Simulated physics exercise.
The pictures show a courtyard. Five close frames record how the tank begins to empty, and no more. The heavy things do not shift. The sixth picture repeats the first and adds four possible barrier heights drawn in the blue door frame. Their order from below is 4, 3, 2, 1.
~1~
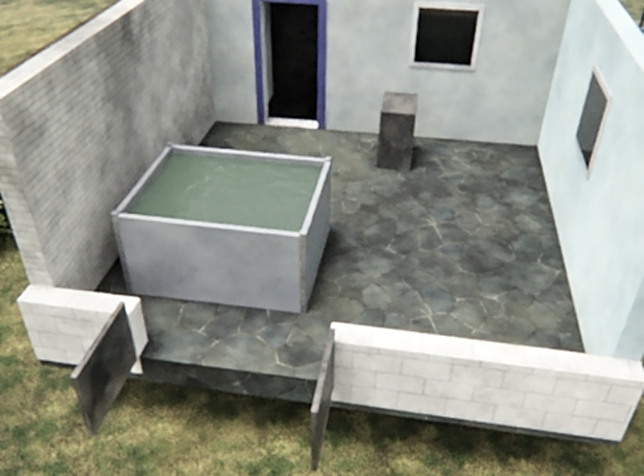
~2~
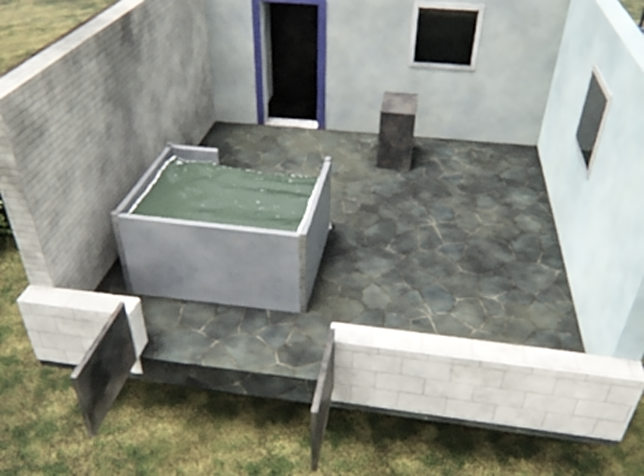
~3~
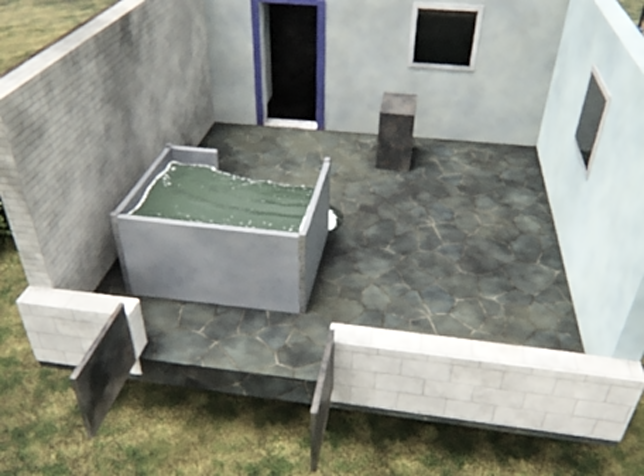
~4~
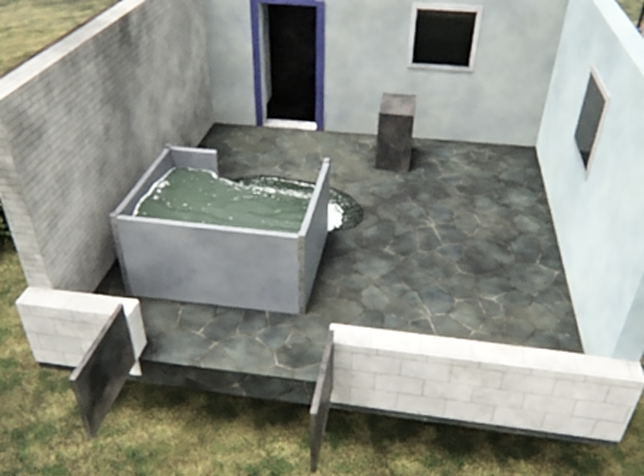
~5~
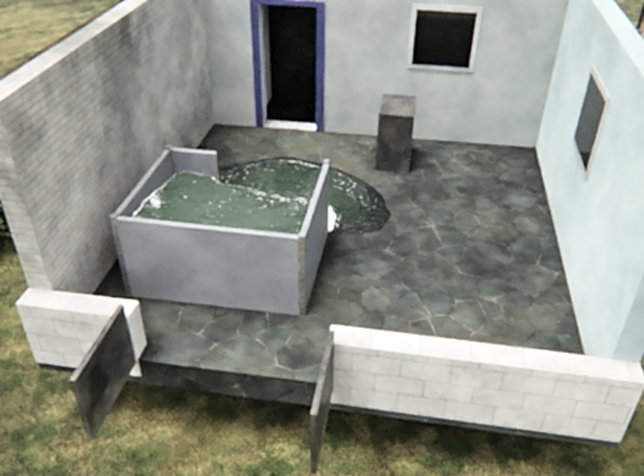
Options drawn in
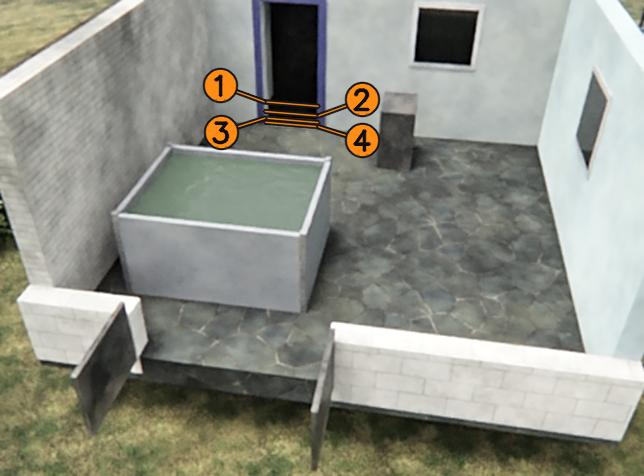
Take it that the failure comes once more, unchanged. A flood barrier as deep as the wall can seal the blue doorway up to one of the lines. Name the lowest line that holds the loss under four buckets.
Go for 1.
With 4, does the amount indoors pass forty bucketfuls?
Yes, clearly.
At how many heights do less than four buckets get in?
One.
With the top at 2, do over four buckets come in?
Yes.
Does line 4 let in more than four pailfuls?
Yes, it does.
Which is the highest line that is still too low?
Here it is line 2.
On the marked copy, 1 at (291, 104); 2 at (291, 113); 3 at (291, 120); 4 at (291, 124); from the bottom up 4, 3, 2, 1.
With 1, a bucket or two gets in.
With 2, some 15 bucketfuls get in.
With 3, dozens of bucketfuls pour in.
With 4, dozens of bucketfuls pour in.
